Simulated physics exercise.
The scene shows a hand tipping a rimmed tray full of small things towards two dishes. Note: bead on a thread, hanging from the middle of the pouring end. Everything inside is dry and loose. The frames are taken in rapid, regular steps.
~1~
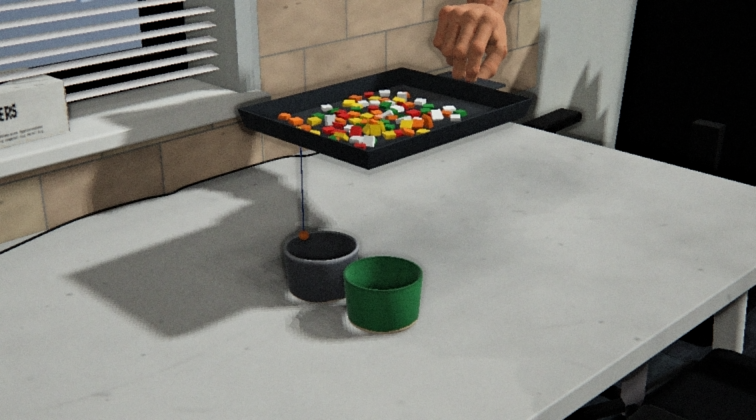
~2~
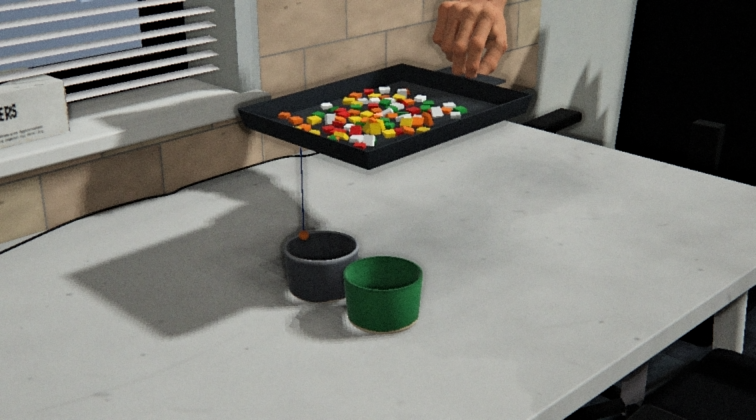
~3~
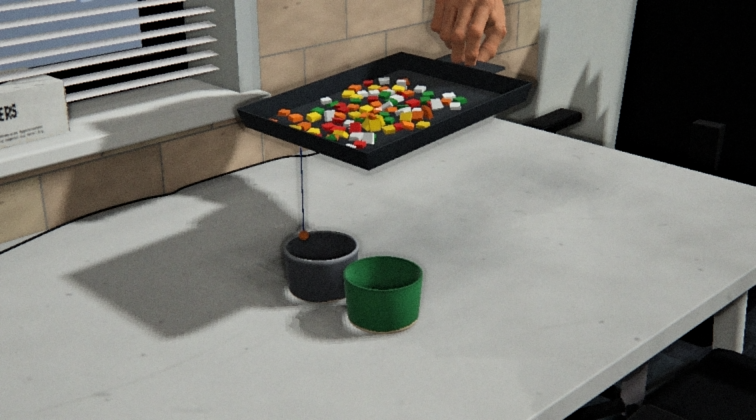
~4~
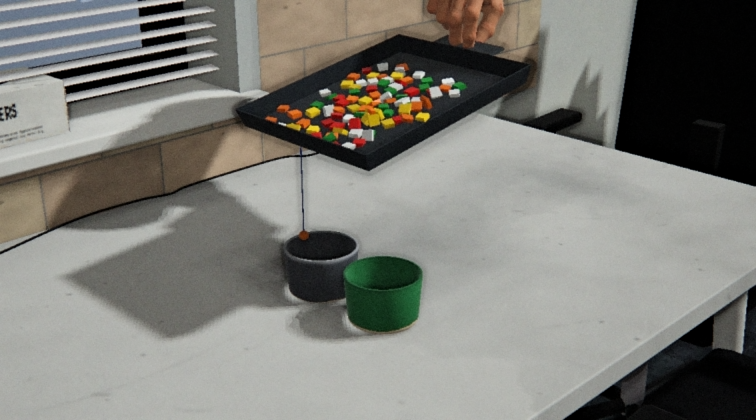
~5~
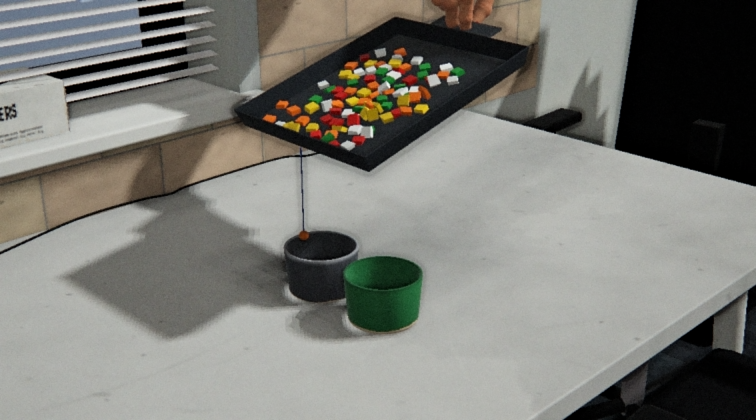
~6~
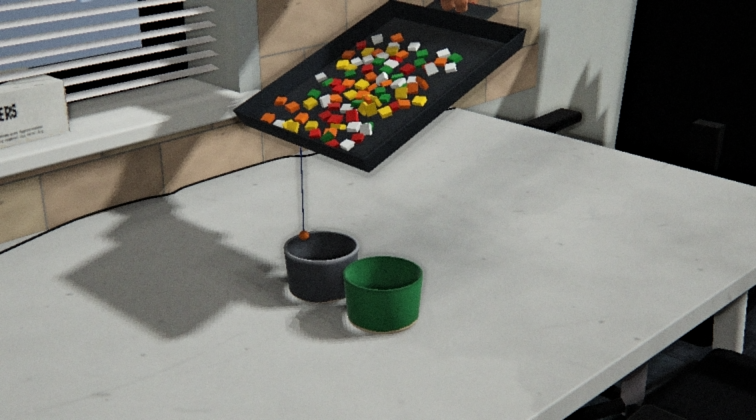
We see a hand raising the far side of a dark rimmed tray of colourful mosaic tiles, steadily steepening its tilt above a grey dish and a green dish, while an orange bead hangs on a thread, barely moving.
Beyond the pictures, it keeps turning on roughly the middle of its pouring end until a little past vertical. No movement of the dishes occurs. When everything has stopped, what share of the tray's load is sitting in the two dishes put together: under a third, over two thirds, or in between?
Under a third.
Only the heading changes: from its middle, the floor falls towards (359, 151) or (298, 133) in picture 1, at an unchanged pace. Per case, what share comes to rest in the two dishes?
About 70 % and 0 %.
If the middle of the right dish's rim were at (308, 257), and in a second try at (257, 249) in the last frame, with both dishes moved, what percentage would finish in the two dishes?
About 20% on the first try and 30% on the second.
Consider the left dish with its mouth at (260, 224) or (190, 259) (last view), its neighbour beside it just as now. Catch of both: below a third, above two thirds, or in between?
Try 1 - under a third; try 2 - below one third.
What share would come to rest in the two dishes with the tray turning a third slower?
Close to 0 in a hundred.
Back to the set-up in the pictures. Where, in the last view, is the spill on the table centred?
Near (271, 322).
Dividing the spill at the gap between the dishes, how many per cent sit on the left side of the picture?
Estimate: About 90 per cent.
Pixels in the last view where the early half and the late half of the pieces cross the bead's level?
Early half (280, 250), late half (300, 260).
Soon, tray tipped steeply; all on the tray.
A while on, tray tipped past a quarter turn; about half on the tray; a small part outside both; about a third in the air.
Towards the end, tray tipped past a quarter turn; a stray few in the left dish; nearly all outside both.
Finally, tray tipped past a quarter turn; none in the right dish; a stray few in the left dish; nearly all outside both.
